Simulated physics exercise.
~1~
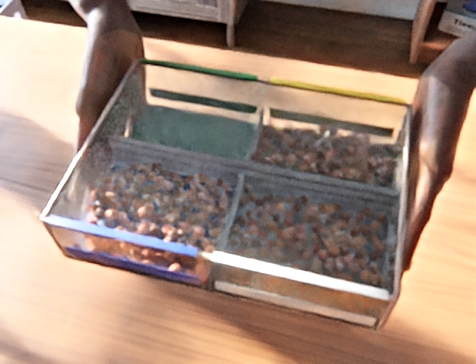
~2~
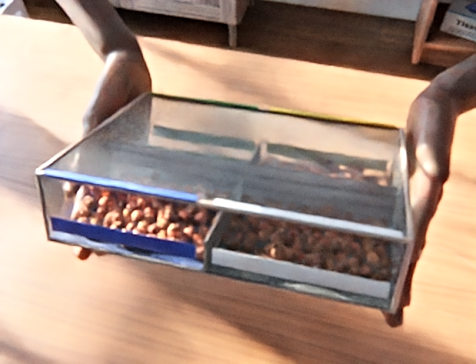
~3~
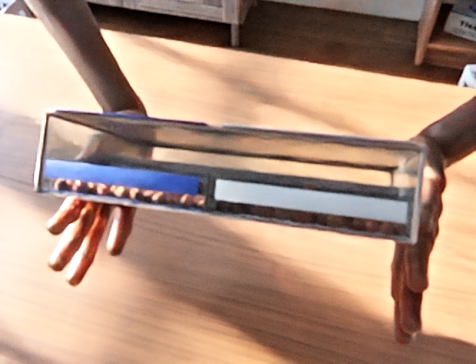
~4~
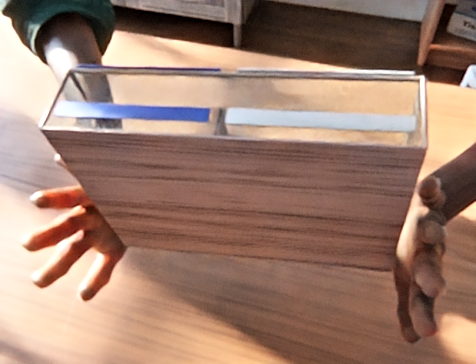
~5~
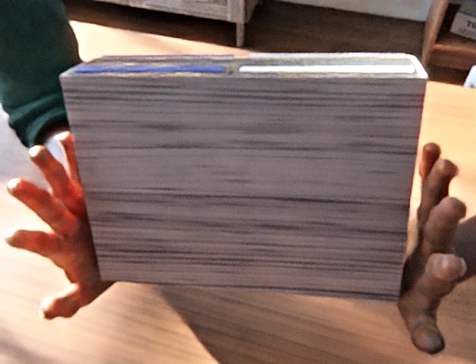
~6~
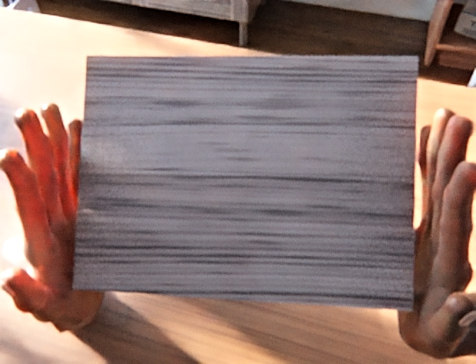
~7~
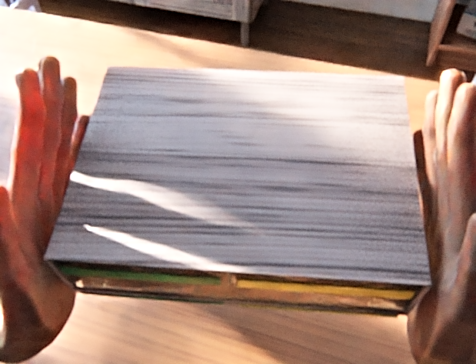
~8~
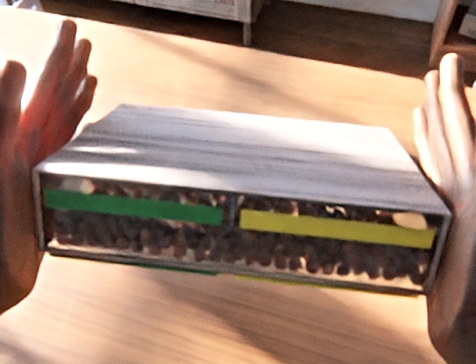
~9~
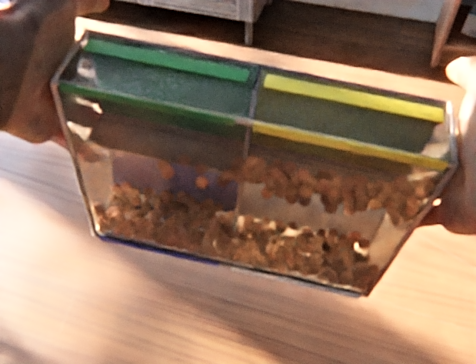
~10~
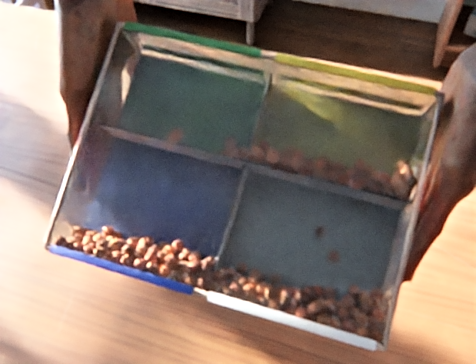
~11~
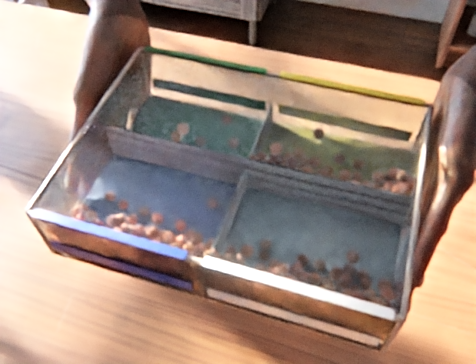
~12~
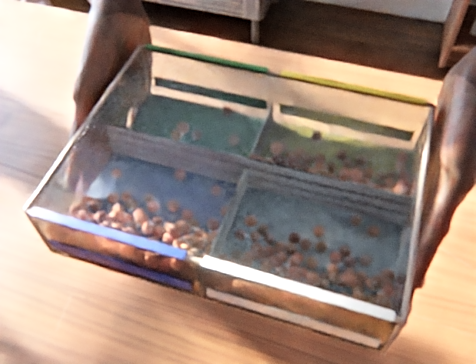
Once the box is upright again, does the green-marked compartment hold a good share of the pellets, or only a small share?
The green-marked compartment holds only a small share. The blue, white and yellow ones each hold a good share of the pellets.
